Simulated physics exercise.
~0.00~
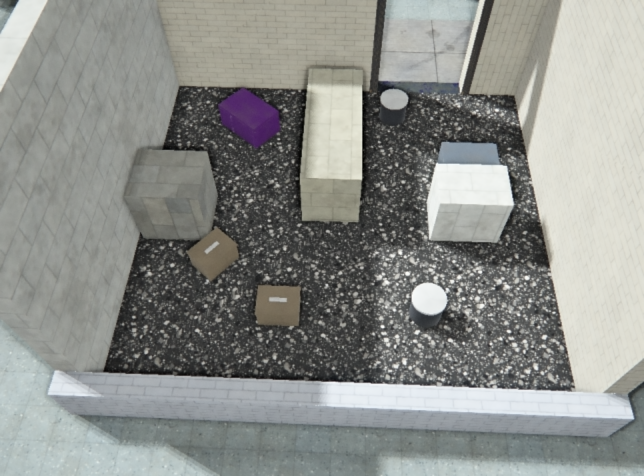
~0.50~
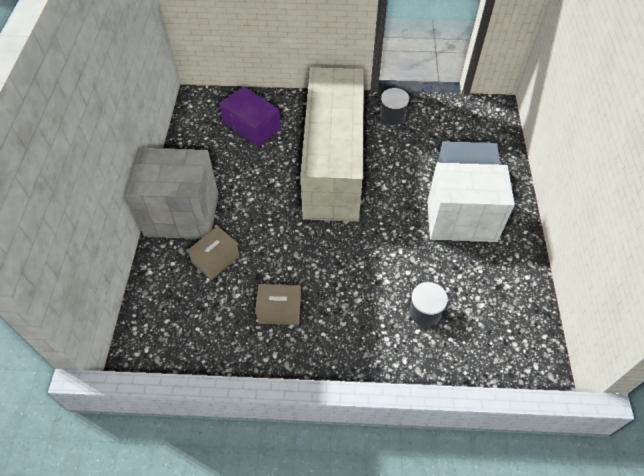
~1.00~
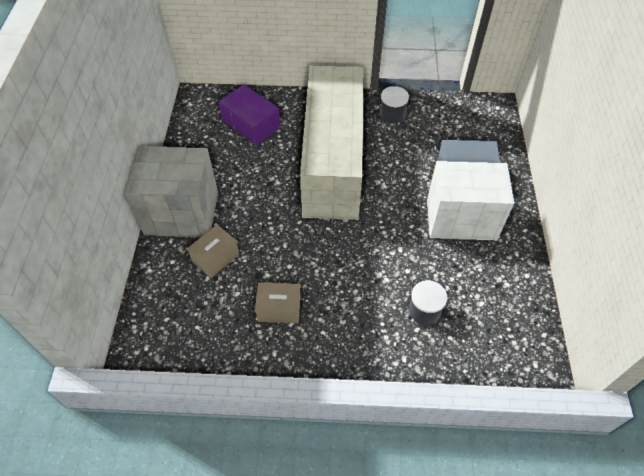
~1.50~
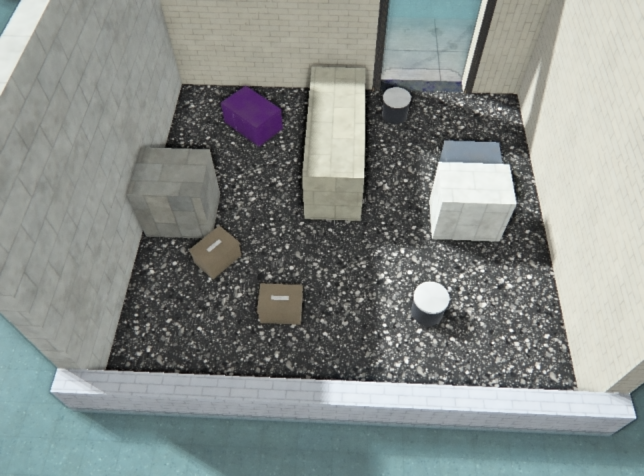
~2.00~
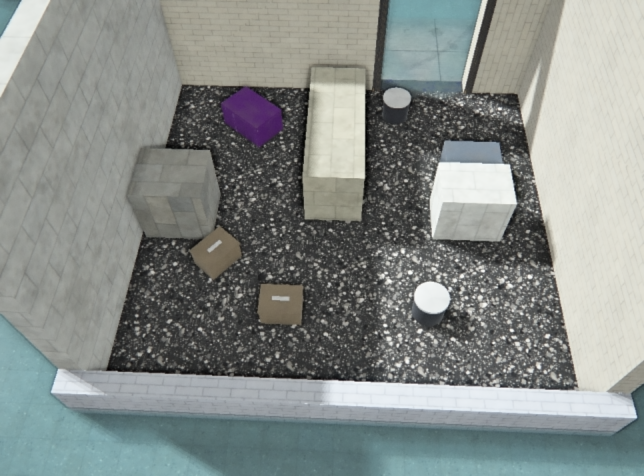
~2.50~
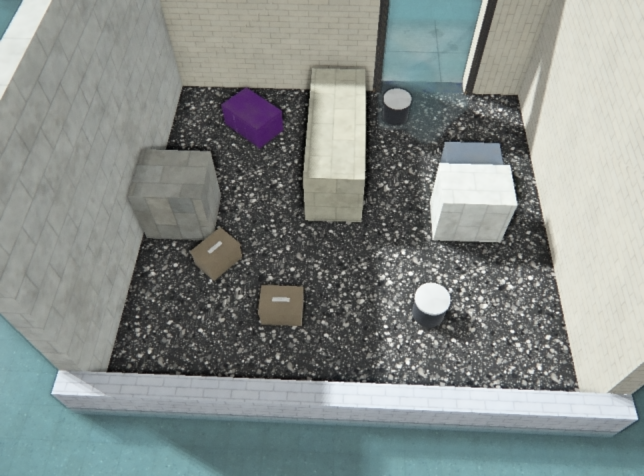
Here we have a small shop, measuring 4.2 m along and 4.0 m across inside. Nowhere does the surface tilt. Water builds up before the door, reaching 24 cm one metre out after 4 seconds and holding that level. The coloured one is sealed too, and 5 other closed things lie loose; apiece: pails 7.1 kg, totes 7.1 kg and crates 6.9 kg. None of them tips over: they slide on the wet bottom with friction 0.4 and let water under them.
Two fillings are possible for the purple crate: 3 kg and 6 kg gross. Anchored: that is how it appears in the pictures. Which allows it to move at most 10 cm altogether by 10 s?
It is going to need just the smaller figure.
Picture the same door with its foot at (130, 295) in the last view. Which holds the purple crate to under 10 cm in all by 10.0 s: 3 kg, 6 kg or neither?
There just the heavier succeeds.
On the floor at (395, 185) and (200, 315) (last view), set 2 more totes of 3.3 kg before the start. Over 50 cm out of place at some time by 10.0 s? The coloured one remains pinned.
Order as asked: Goes beyond / goes beyond.
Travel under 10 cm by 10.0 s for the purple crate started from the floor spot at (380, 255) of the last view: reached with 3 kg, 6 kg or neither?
Result: Both fail.
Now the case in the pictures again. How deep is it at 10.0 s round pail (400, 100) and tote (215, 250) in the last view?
I'd put it at 10 cm and 6 cm respectively.
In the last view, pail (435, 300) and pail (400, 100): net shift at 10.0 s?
One is off by 30 cm, the other by 400 cm, in the order asked.
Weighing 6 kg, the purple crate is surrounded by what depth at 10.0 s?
Around 1 cm.
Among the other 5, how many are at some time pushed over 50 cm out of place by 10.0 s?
Result: 3.
After 3.5 s the purple crate would be 0 cm from its start with 3 kg and 0 cm from its start with 6 kg; 0 cm of water round it then.
After 4.5 s the purple crate would be 0 cm from its start with 3 kg and 0 cm from its start with 6 kg; 1 cm of water round it then.
After 7.0 s the purple crate would be 0 cm from its start with 3 kg and 0 cm from its start with 6 kg; 1 cm of water round it then.
After 10.0 s the purple crate would be 0 cm from its start with 3 kg and 0 cm from its start with 6 kg; 1 cm of water round it then.
